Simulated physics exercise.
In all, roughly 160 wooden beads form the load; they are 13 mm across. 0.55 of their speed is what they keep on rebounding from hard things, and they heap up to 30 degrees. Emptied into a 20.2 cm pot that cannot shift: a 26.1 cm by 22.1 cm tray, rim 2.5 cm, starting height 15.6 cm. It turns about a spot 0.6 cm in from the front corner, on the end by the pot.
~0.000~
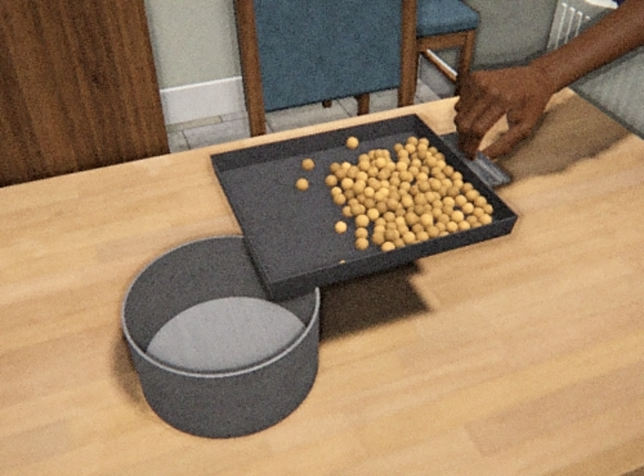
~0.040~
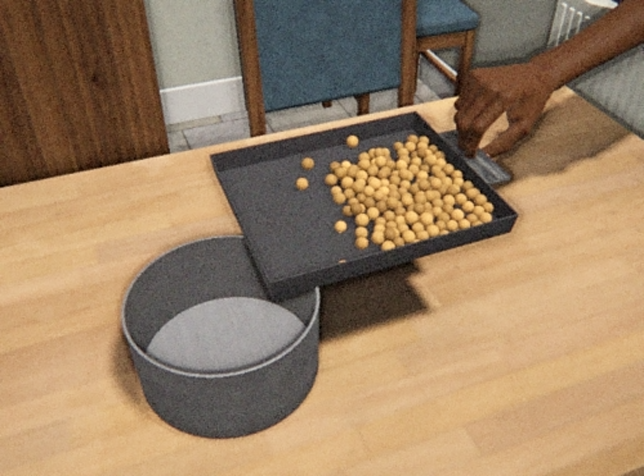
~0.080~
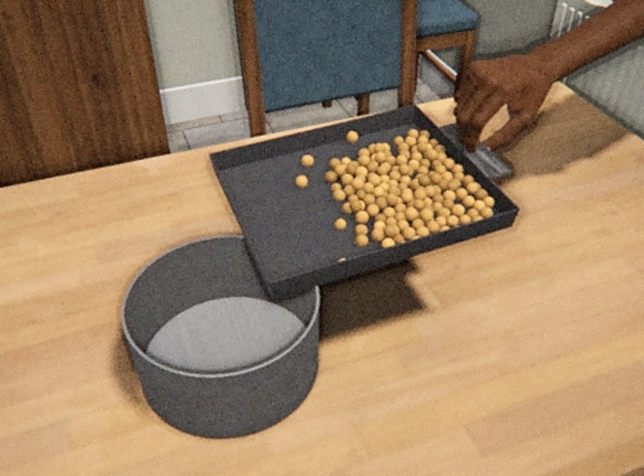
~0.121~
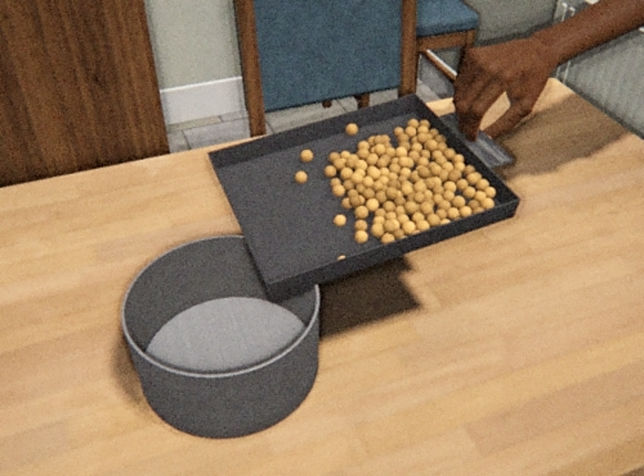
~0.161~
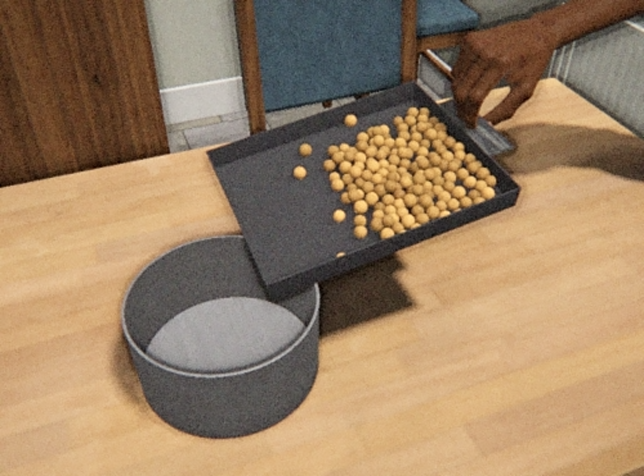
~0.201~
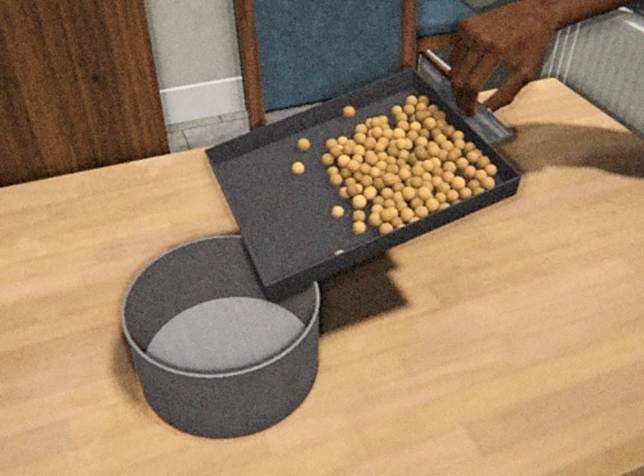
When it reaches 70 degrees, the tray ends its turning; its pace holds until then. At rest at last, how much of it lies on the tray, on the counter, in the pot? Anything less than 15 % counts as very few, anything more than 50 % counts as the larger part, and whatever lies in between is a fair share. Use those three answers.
Tray: The larger part. Counter: Very few. Pot: A fair share.
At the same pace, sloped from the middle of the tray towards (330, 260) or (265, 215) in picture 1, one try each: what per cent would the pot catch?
Approximately 5 percent, then 20 percent.
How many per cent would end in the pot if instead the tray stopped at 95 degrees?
It would be near 95 per cent.
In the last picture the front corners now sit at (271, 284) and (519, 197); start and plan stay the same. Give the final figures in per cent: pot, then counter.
You'd end with pot at 0 and counter at 10.
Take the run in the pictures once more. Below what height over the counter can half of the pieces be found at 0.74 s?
Roughly 20 centimetres, more or less.
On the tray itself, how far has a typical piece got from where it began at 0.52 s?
By then it sits near 7 cm from where it began.
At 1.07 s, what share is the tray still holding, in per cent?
75 %, give or take.
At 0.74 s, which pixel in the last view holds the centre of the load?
Approximately (250, 219) in the final picture.
Then, at 0.52 s, tilt 40 degrees; the tray holds 100 %, the pot 0 %.
After 0.74 s, tilt 60 degrees; the tray holds 90 %, the pot 0 %.
After 1.07 s, tilt 70 degrees; the tray holds 75 %, the pot 25 %.
By 1.9 s all is still; tray 75 %, counter 0 %, pot 25 %.
